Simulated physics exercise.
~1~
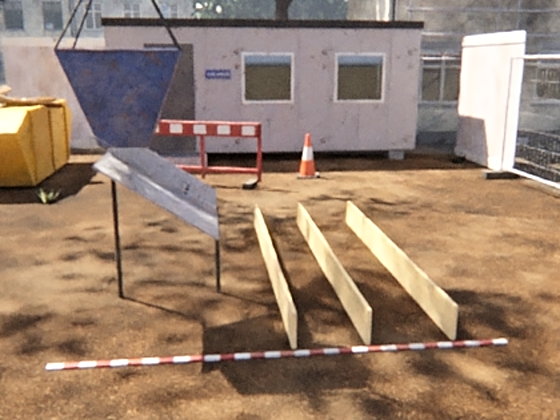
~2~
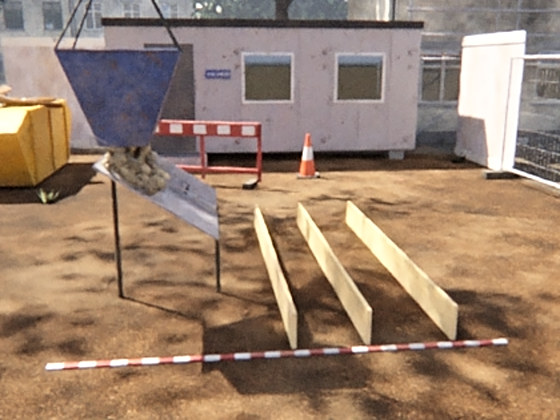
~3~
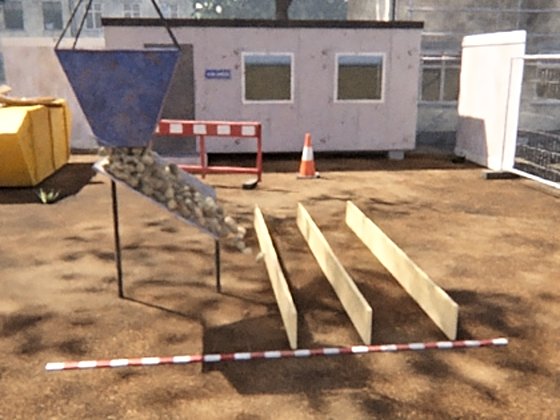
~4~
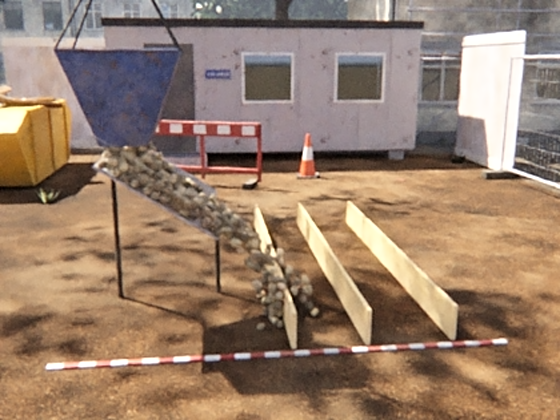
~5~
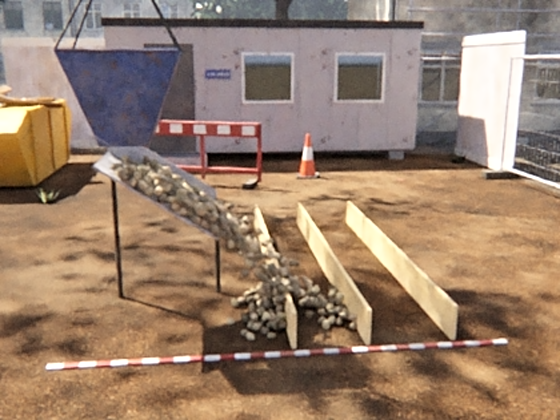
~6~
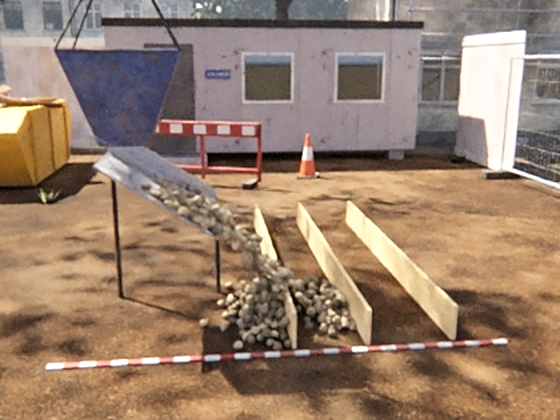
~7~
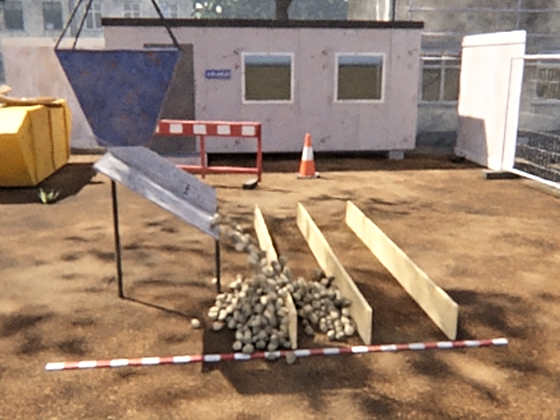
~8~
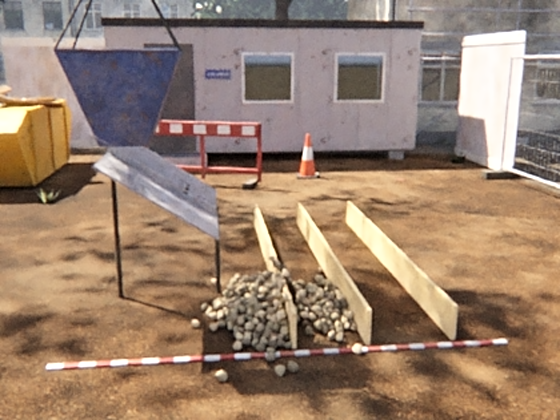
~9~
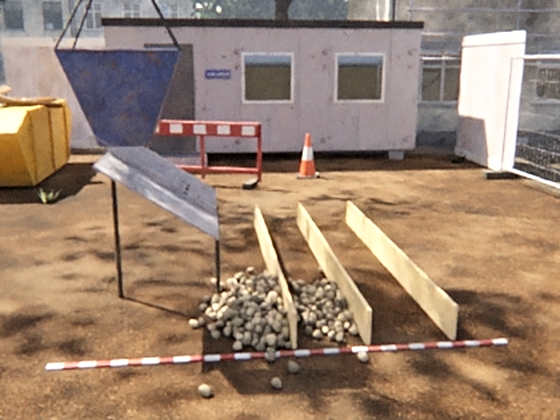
A long pale site cabin stands behind a brown dirt yard, seen from the side, with a yellow skip at left and a red and white barrier and orange cone before it. A blue hopper hangs still above a sloping steel slide, beside three upright planks and a striped staff on the ground. Round grey and tan stones drop from the hopper, run down the steel and spill around and over the first plank. The hopper empties and the slide clears. Most stones rest heaped left of the first plank, fewer fill the left bay, and the right bay stays empty.
